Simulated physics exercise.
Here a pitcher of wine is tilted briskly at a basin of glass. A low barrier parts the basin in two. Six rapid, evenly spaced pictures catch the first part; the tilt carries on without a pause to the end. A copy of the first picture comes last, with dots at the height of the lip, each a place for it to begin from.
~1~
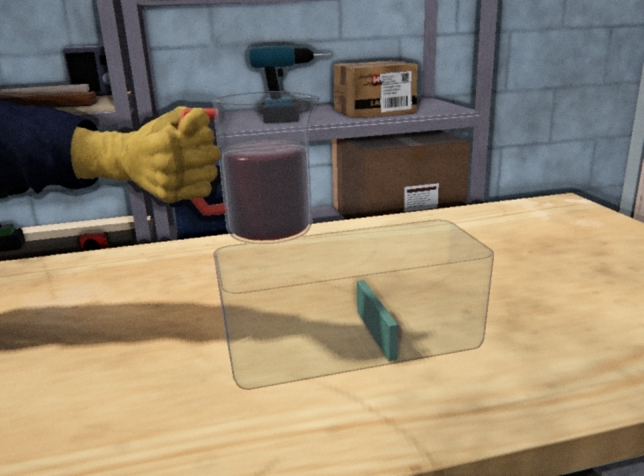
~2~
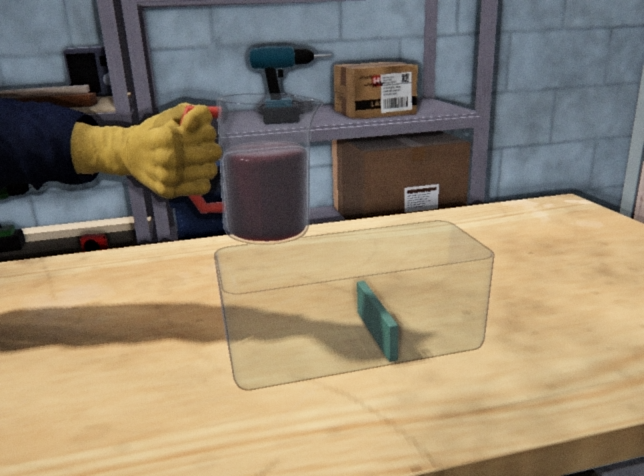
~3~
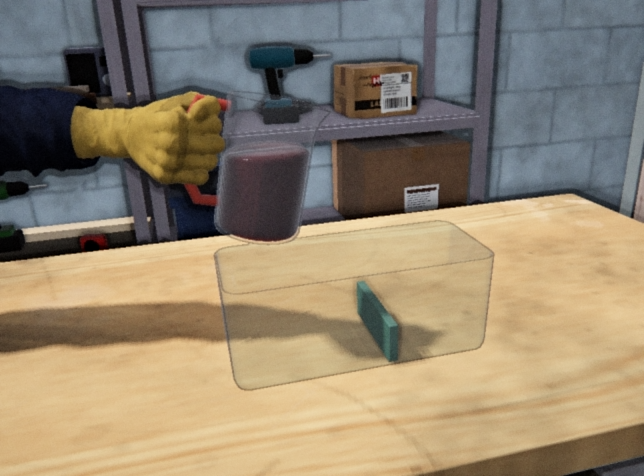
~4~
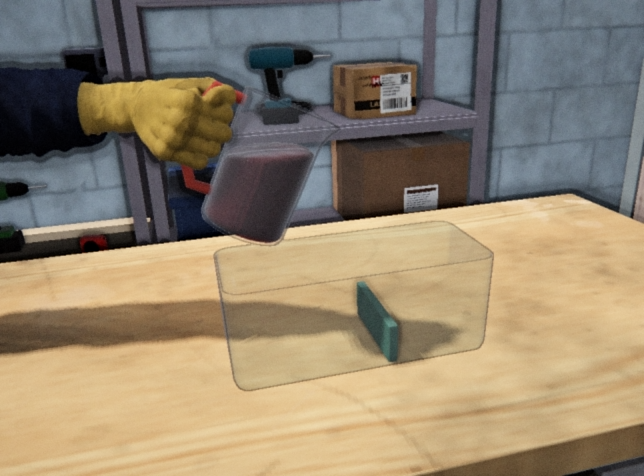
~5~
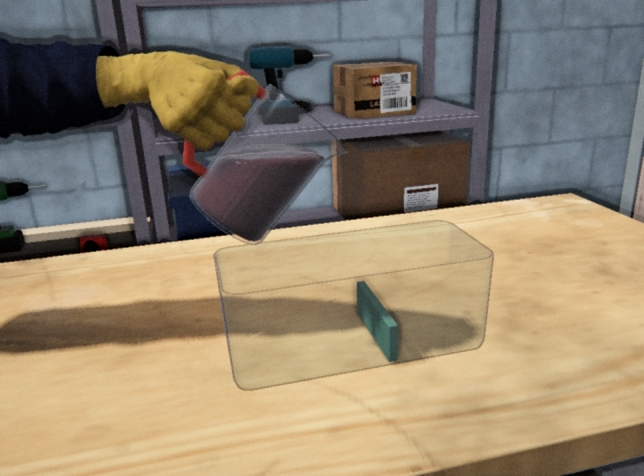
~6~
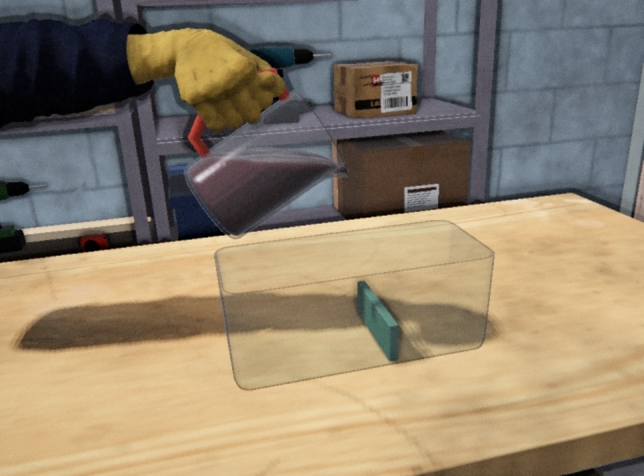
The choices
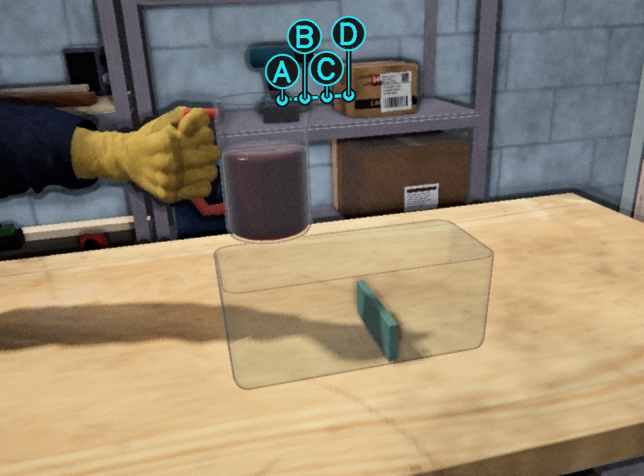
A yellow-gloved hand in a dark sleeve holds a clear pitcher of dark red wine above a pale wooden workbench, seen from slightly above in a workshop. Below sits a clear glass basin with a low teal barrier inside, while shelves behind hold a teal drill and cardboard boxes against blue-grey blocks. The hand tilts the pitcher steeply rightward, the wine slants toward its lip, and the camera stays still.
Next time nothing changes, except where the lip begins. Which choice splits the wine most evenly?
I would pick dot B.
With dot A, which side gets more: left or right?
The left one.
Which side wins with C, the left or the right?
The right side.
In cyan, A at (282, 99); B at (304, 98); C at (326, 96); D at (348, 95).
With A, about 91 % ends left of the wall and 3 % right of it; 6 % is lost outside.
With B, about 58 % ends left of the wall and 41 % right of it.
With C, about 10 % ends left of the wall and 89 % right of it.
With D, about 6 % ends left of the wall and 92 % right of it.
